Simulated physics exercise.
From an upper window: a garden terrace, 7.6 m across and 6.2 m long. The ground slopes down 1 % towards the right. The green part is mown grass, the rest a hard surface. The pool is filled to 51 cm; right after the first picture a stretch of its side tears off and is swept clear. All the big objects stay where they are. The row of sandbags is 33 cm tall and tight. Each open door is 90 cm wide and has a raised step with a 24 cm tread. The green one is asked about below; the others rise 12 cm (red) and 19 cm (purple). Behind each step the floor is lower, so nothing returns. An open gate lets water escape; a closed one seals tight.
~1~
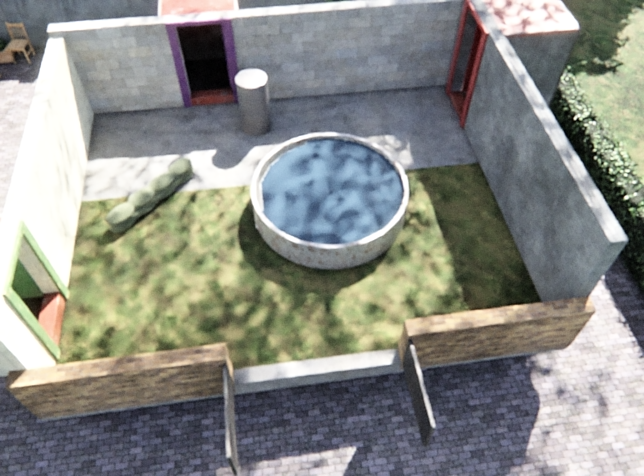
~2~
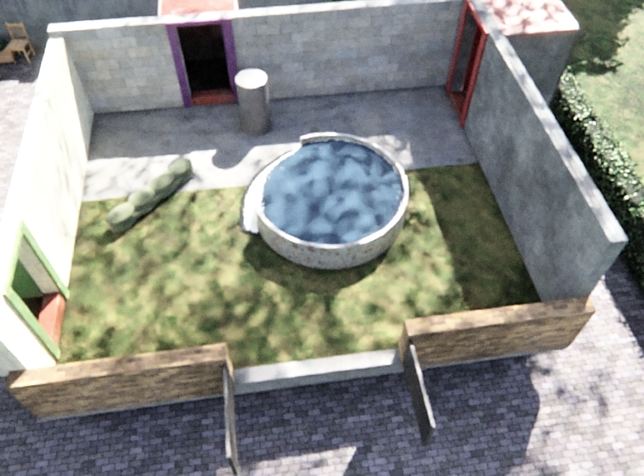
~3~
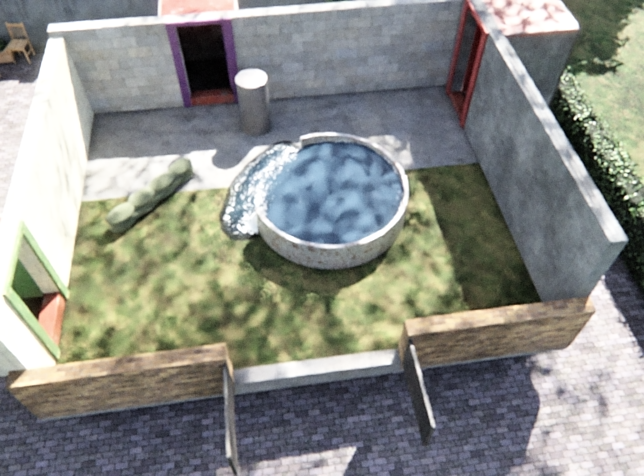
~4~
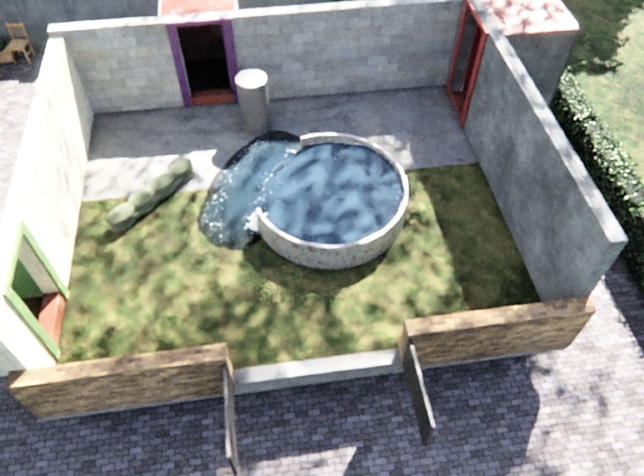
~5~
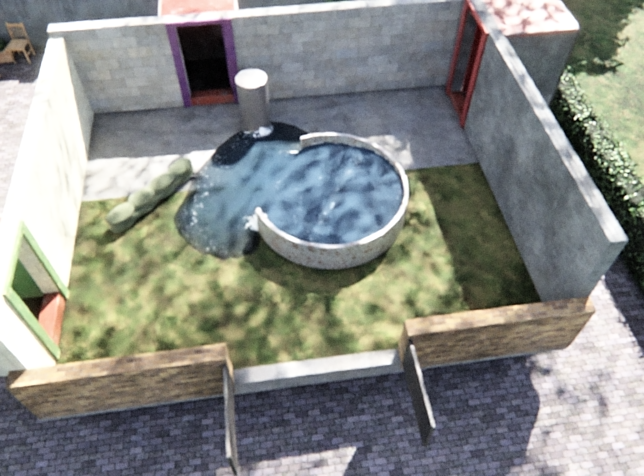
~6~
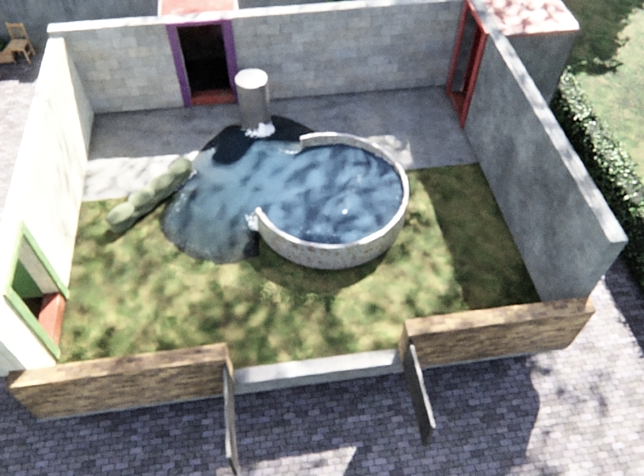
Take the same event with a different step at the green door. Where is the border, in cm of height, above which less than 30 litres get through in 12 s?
It would have to be roughly 6 cm high.
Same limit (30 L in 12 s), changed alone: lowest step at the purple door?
Roughly 13.5 cm at purple.
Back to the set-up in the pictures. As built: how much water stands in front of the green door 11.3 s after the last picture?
About 4.5 cm.
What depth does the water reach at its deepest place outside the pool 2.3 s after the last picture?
About 32 cm.
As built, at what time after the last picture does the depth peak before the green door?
At about 4.5 s.
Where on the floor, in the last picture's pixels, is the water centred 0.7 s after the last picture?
At about (294, 196).
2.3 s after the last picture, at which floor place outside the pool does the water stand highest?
Around (112, 114).
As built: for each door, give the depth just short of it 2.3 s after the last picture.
Depths in cm: Green 6, red 0, purple 17.
Then, 0.7 s after the last picture water covers 20 % of the floor, deepest (31 cm) near (200, 180); it has not reached the green door.
Then, 2.3 s after the last picture water covers 40 % of the floor, deepest (32 cm) near (112, 114); 6 cm at the green door, 0 litres in over its 25 cm step.
Then, 11.3 s after the last picture water covers 95 % of the floor, deepest (9 cm) near (446, 92); 5 cm at the green door, 0 litres in over its 25 cm step.
At the green door as built, the water peaked near 11 cm, 4.7 s after the last picture.
With a step of 5 cm, 43 litres would have come in within the 12 s; with 6.5 cm, 20 litres. So under 30 litres takes about 6 cm.
